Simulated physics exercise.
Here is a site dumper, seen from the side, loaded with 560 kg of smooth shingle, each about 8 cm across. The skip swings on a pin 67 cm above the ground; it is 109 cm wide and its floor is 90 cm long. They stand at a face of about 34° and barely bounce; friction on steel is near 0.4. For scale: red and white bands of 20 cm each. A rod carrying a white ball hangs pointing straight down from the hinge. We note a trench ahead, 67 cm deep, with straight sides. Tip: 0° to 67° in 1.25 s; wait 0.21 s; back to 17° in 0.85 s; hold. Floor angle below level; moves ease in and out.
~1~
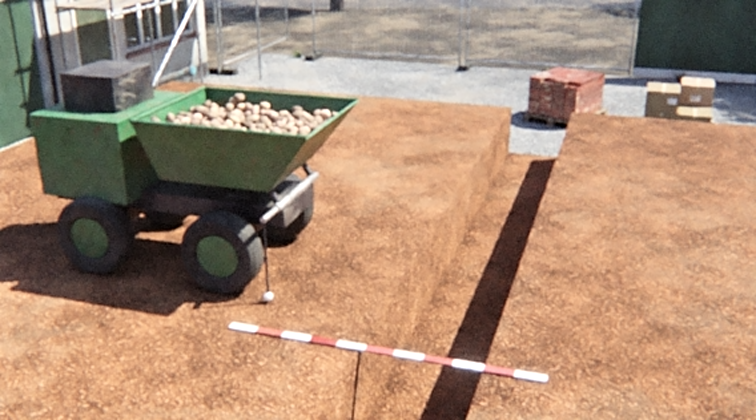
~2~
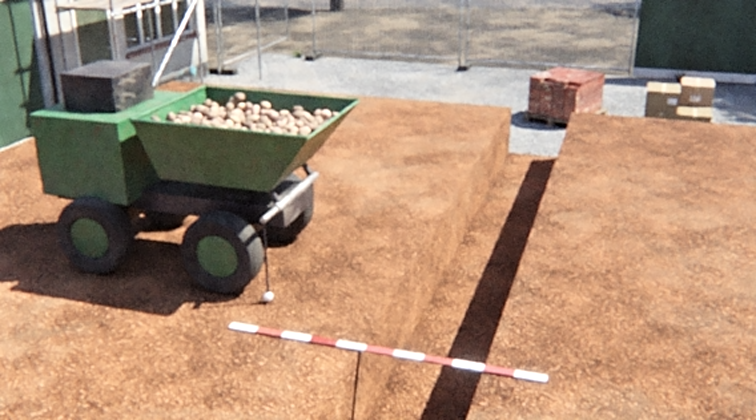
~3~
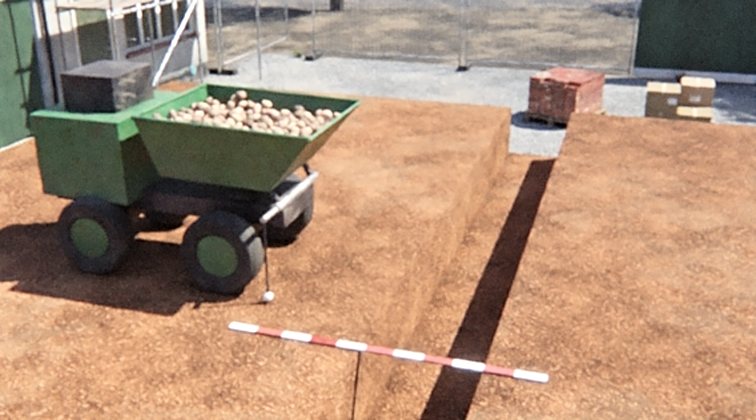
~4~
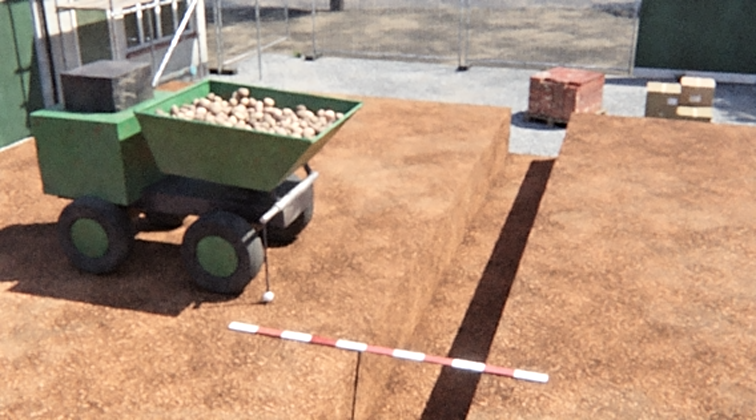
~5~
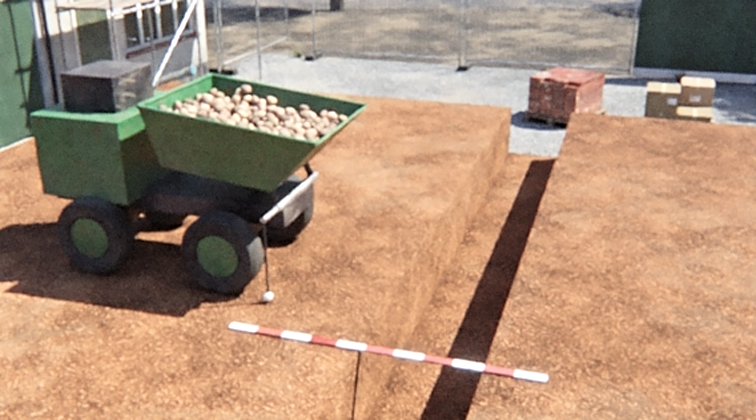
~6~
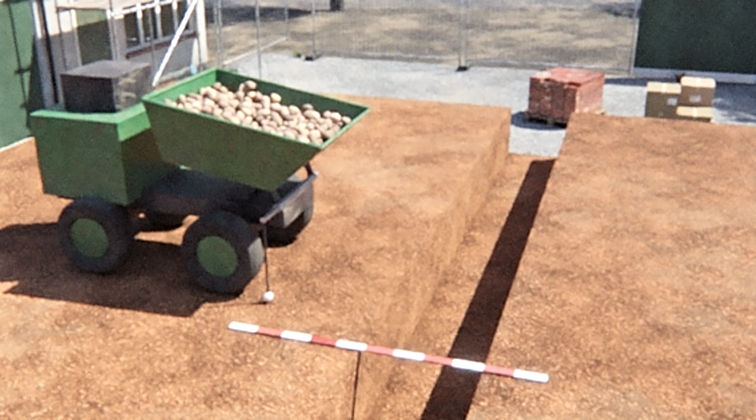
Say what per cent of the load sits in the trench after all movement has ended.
About 75 per cent of it.
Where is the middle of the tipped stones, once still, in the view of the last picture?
Around (464, 360).
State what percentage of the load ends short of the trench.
Roughly 0 percent of it.
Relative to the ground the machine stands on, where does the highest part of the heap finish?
Some 8 cm above that level.
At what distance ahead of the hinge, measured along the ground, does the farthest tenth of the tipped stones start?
About 170 cm.
A little later the floor is at 57°; 100 % in the skip; the foremost stones are at (366, 190).
Then the floor is at 67°; 75 % in the skip, 3 % short of the trench, 22 % in the trench; the foremost stones are at (450, 284).
Later still the floor is at 17°; 22 % in the skip, 2 % short of the trench, 76 % in the trench; the foremost stones are at (502, 353).
In the end the floor is at 17°; 22 % in the skip, 2 % short of the trench, 76 % in the trench; the foremost stones are at (500, 359).
